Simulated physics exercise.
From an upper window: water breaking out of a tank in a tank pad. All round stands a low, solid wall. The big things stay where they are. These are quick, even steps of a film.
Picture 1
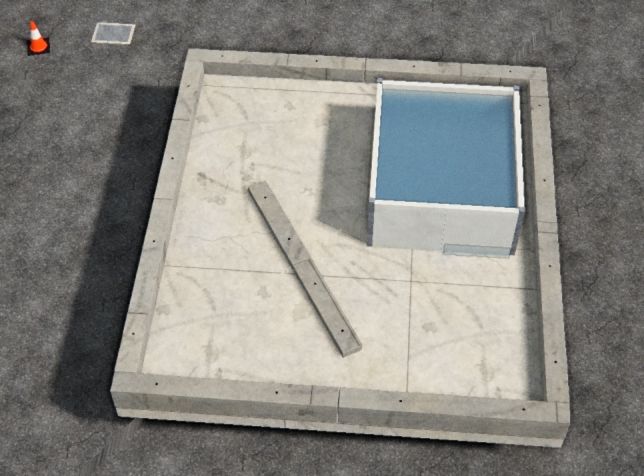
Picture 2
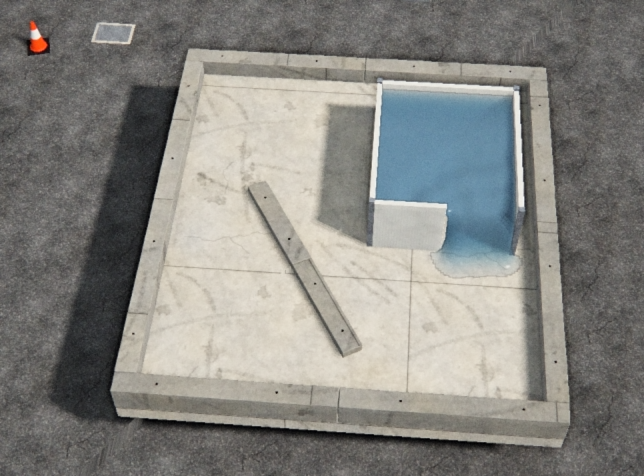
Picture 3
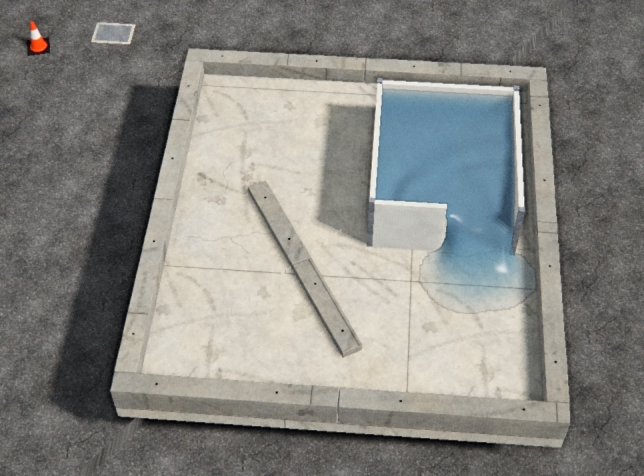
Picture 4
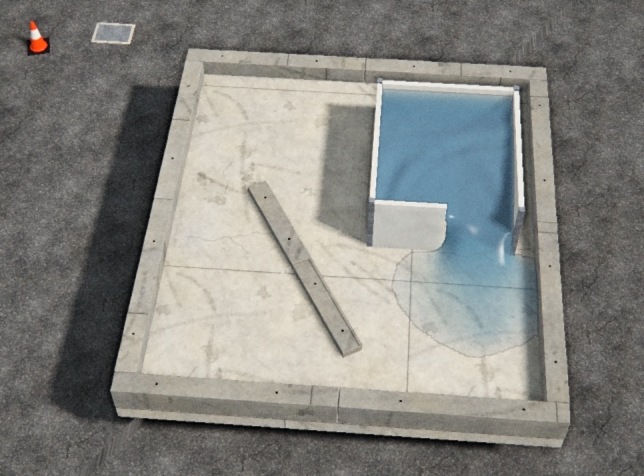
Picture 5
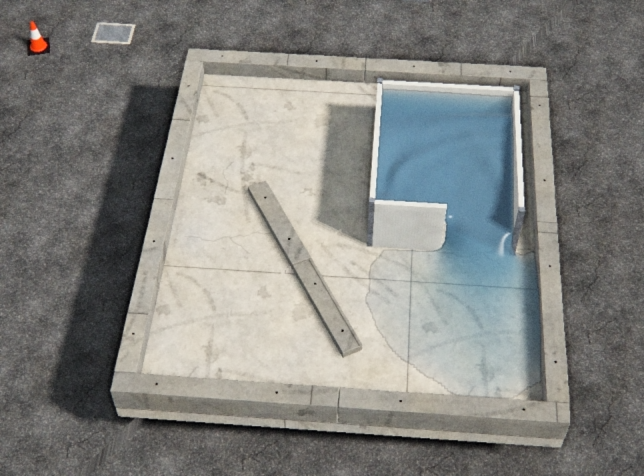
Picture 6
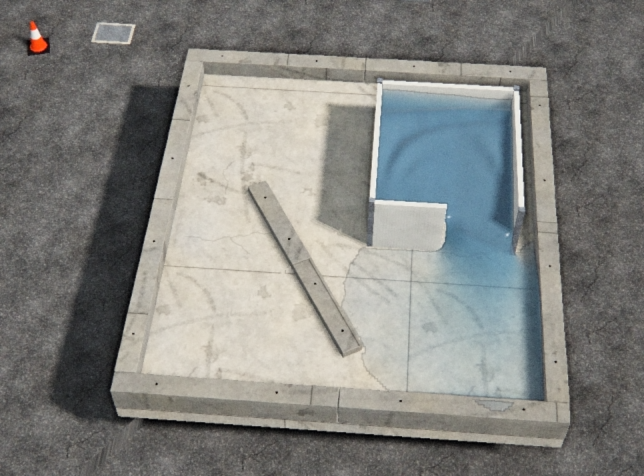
The footage shows a walled concrete pad seen from above, where a tank of still blue water opens at its front right corner and water pours out, spreading across the floor toward the near wall and the slanted beam.
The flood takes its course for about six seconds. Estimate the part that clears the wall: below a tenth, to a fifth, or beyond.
The share lost is from a tenth to a fifth.
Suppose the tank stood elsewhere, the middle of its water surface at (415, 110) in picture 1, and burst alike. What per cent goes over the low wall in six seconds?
Close to 10 %.
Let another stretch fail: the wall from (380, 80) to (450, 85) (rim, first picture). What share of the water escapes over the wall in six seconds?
I make it 18 per cent.
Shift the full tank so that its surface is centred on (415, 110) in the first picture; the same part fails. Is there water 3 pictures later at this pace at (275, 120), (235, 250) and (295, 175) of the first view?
In that order: Not flooded, not flooded, clear.
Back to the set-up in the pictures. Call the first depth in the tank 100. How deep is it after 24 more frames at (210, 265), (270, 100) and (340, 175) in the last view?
Roughly 16, 0 and 2 per cent, in turn.
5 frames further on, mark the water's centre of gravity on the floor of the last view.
Close to (451, 229).
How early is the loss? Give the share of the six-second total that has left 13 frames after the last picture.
I make it 75 per cent.
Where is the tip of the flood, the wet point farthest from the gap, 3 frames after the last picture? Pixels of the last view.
At about (308, 395).
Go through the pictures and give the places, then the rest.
Still water in the tank at (447, 148), in the first frame.
The front is at (513, 268), out from the gap at (478, 234), in the second frame.
Water pours out at (477, 237) and has run to (466, 307), in the third frame.
The front is at (488, 349), out from the gap at (477, 238), in the fourth frame.
The front is at (489, 397), out from the gap at (477, 237), in the fifth frame.
The front is at a hidden place, out from the gap at (477, 237), in the sixth frame.
A moment on, water covers 20 % of the floor; the low wall has let 0 % over.
Next, water covers 25 % of the floor; the low wall has let 1 % over.
Then, water covers 40 % of the floor; the low wall has let 10 % over.
Later, water covers 60 % of the floor; the low wall has let 13 % over.
In the end, water covers 75 % of the floor; the low wall has let 14 % over.
